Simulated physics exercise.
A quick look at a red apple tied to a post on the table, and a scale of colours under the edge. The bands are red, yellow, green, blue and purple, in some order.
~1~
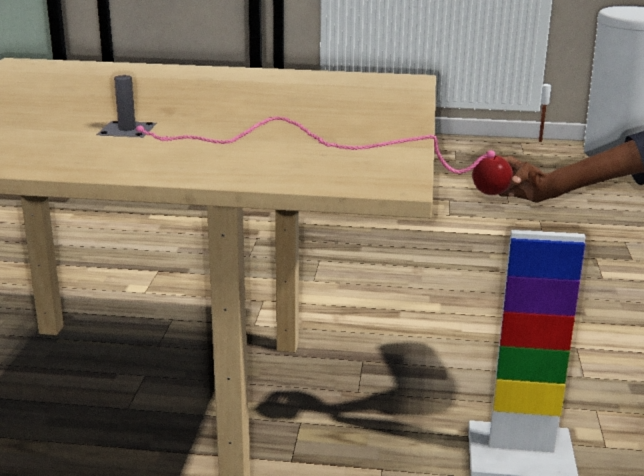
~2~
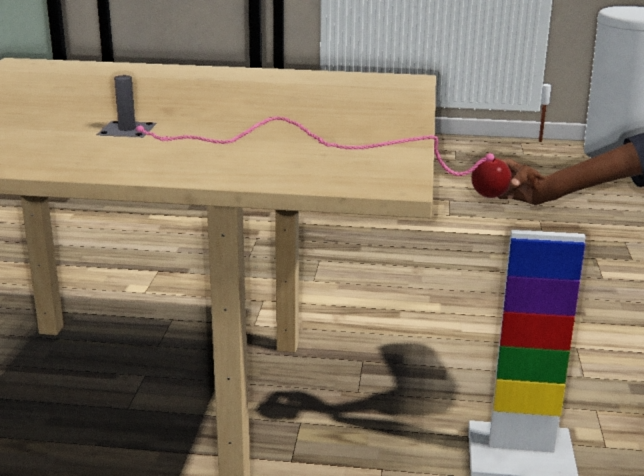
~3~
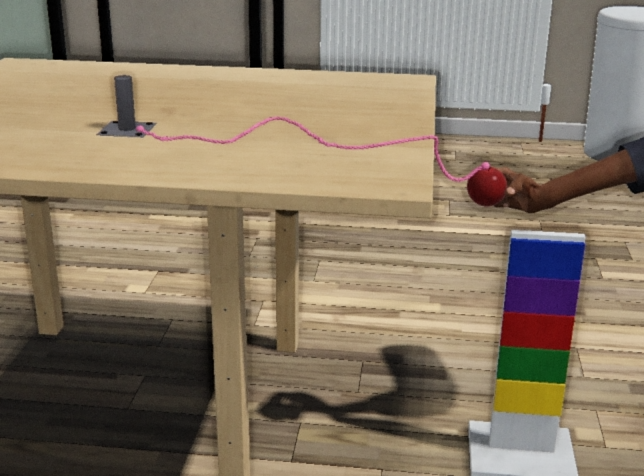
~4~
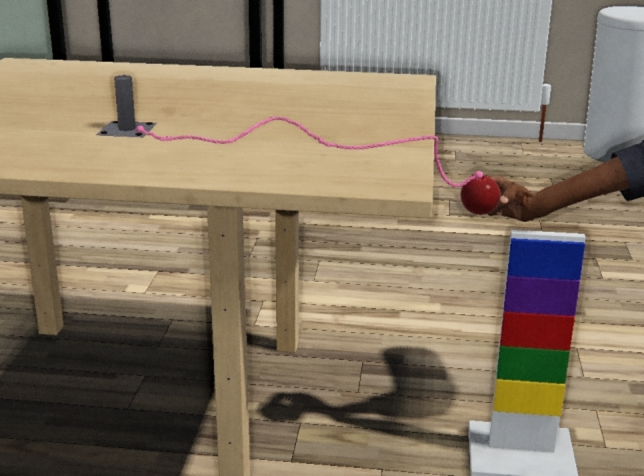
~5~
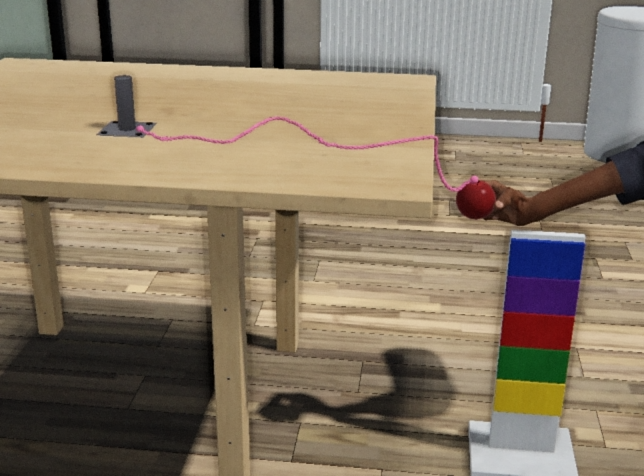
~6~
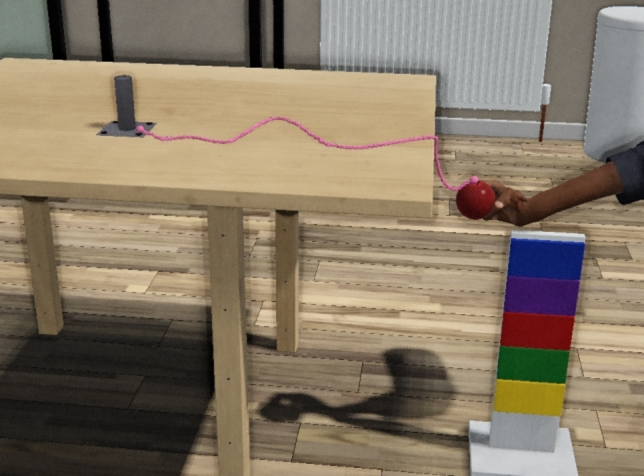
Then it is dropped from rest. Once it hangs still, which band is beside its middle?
At green.
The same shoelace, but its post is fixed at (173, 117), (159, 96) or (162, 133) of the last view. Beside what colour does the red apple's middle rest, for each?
Taking them in turn: Yellow; green; yellow.
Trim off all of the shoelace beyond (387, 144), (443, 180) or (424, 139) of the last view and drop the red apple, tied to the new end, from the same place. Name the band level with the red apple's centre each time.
Taking them in turn: Blue; red; purple.
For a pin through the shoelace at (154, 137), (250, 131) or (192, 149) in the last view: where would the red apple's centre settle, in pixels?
Near (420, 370), (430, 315) and (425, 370).
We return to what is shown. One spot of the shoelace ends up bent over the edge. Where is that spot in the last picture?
Near (314, 136).
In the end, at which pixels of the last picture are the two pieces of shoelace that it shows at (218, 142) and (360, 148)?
At (258, 133), then (431, 210).
Soon after, apple near (425, 331); level with red.
Then, apple near (417, 370); level with green.
At rest, apple near (418, 371); level with green. Its centre hangs level with the green band.
